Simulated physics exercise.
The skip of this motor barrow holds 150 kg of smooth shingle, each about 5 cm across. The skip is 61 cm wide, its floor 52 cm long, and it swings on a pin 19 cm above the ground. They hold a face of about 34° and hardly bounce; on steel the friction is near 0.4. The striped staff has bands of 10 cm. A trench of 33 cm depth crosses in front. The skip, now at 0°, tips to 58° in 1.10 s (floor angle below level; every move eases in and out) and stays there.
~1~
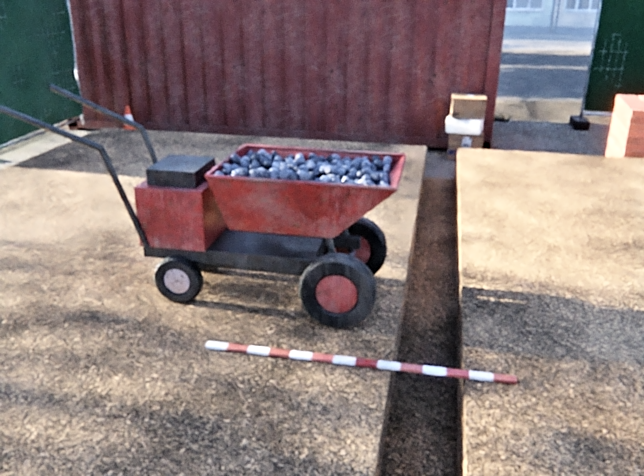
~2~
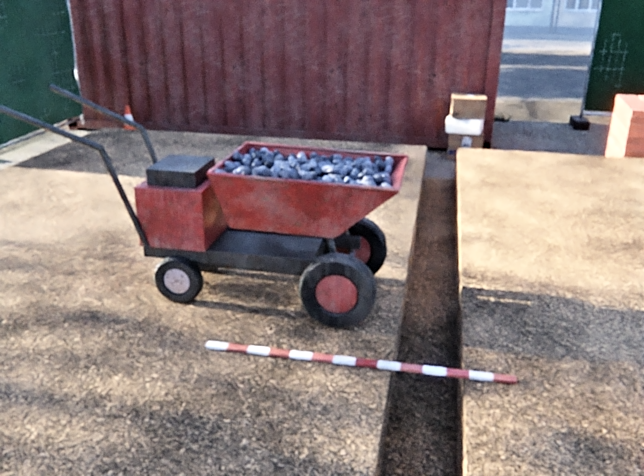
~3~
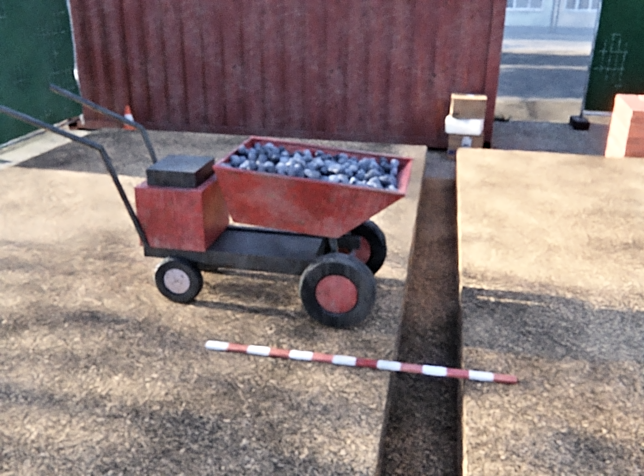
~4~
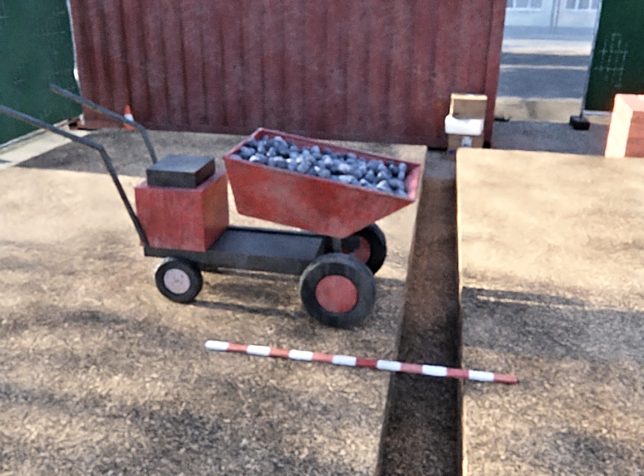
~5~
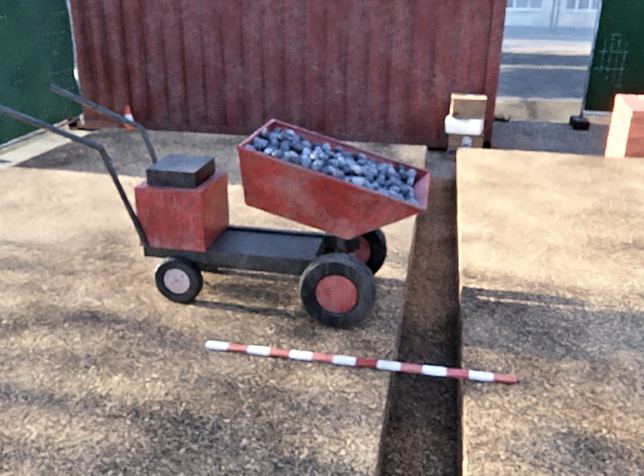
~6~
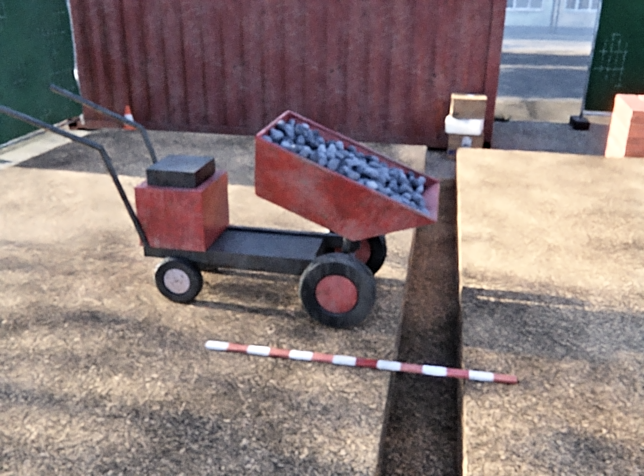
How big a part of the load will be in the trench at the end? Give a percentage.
About 15 per cent.
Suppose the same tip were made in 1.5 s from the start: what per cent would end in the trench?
In that case some 20 per cent.
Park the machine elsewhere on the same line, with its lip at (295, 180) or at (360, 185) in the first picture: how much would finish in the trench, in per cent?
About 90 and 50 per cent.
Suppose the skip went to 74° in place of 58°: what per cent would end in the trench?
In that case some 5 per cent.
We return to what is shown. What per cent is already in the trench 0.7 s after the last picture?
Some 0 per cent.
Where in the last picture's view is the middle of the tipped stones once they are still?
Near (522, 315).
Then, 0.4 s after the last picture the floor is at 49°, 100 % in the skip; the foremost stones are at (459, 251).
Then, 0.7 s after the last picture the floor is at 58°, 67 % in the skip, 32 % past the trench; the foremost stones are at (547, 317).
Then, 1.1 s after the last picture the floor is at 58°, 29 % in the skip, 71 % past the trench; the foremost stones are past the picture's edge.
Then, 3.0 s after the last picture the floor is at 58°, 0 % in the skip, 15 % in the trench, 85 % past the trench; the foremost stones are past the picture's edge.
